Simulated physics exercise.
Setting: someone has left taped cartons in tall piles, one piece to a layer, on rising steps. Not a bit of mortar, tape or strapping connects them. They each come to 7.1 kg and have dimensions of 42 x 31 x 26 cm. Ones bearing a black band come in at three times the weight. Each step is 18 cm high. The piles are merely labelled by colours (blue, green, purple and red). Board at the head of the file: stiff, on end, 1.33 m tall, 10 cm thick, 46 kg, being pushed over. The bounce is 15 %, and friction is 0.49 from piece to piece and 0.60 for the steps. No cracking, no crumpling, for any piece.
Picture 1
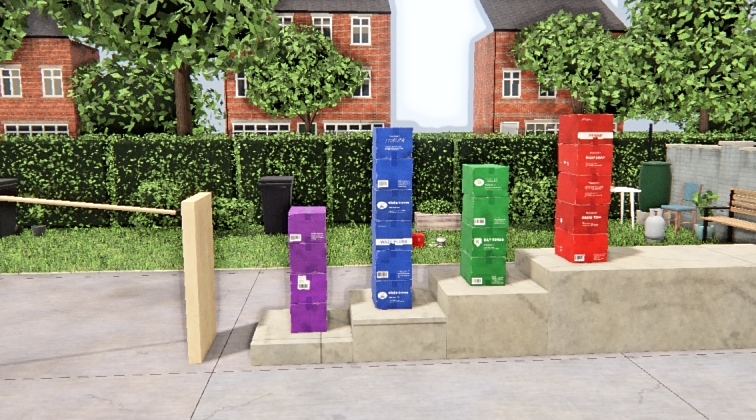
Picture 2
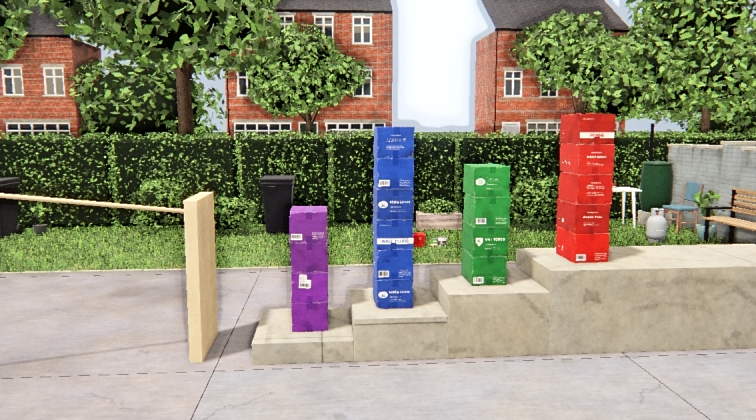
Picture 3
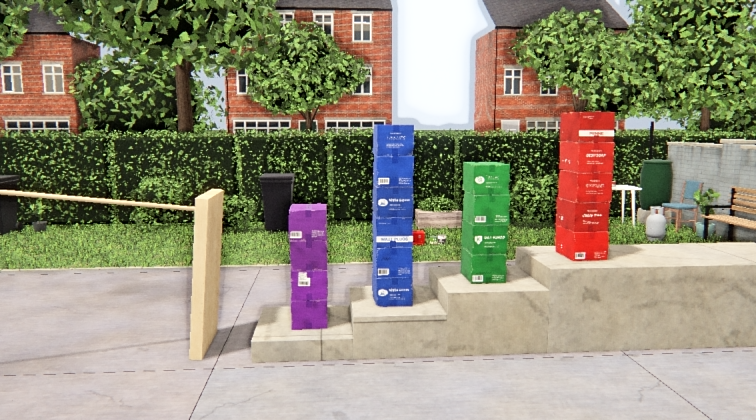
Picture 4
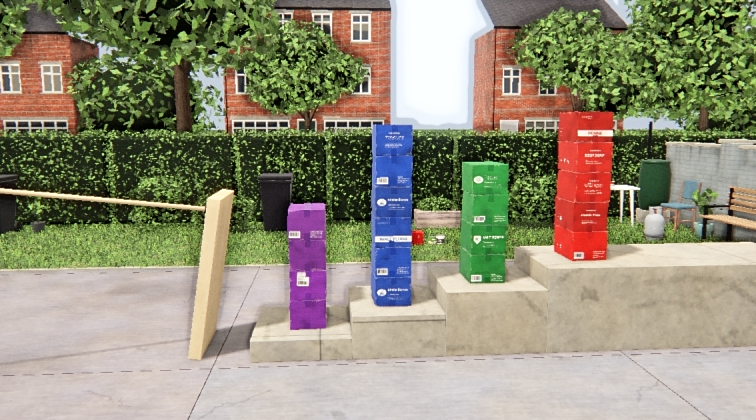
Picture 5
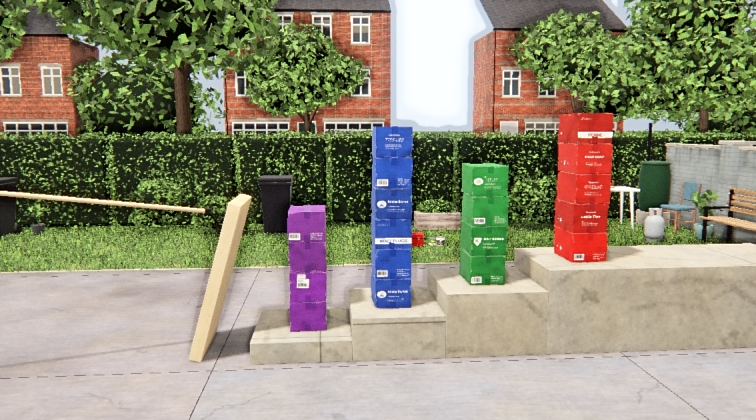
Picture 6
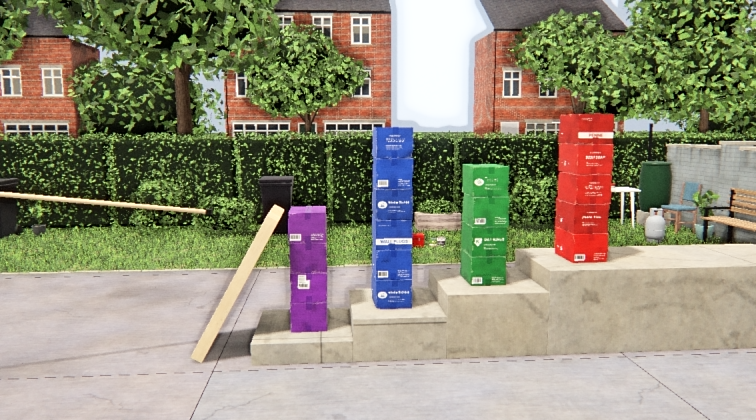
A pale wooden board standing upright at the left leans steadily rightward as a thin pole moves in from the left against its upper part, then keeps tilting clear of the pole towards the purple stack. Four stacks of cartons, purple, blue, green and red from left to right, stay still on rising pale stone steps. The fixed, front-on view shows a paved yard backed by a hedge, trees and brick houses.
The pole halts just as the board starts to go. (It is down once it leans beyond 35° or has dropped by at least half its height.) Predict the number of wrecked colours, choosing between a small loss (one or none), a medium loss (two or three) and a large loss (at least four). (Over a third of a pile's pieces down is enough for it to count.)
It is a large loss, at least four.
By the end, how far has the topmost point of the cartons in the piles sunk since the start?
About 60 cm lower.
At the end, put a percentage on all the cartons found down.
Somewhere near 95 in a hundred.
Then, 0.76 s past the last view, board 46° from upright; none of the 19 cartons down, 10 disturbed; top purple carton 18° from how it stood; top blue carton 4° from how it stood.
Then, 1.54 s past the last view, board 56° from upright; 3 of the 19 cartons down; top purple carton 37° from how it stood, 16 cm lower; top blue carton 27° from how it stood, 9 cm lower.
Then, 2.26 s past the last view, board 57° from upright; 12 of the 19 cartons down; top purple carton 43° from how it stood, 21 cm lower; top blue carton 16° from how it stood, 38 cm lower.
Then, 2.98 s past the last view, board 57° from upright; 18 of the 19 cartons down; top red carton 67° from how it stood, 60 cm lower; top blue carton 50° from how it stood, 57 cm lower.
In the end, board 57° from upright; 18 of the 19 cartons down; top red carton on its side; top blue carton 49° from how it stood, 59 cm lower. Wrecked, blue, green, purple and red. From the last view, middles, top red carton near (736, 239), top blue carton near (538, 208).
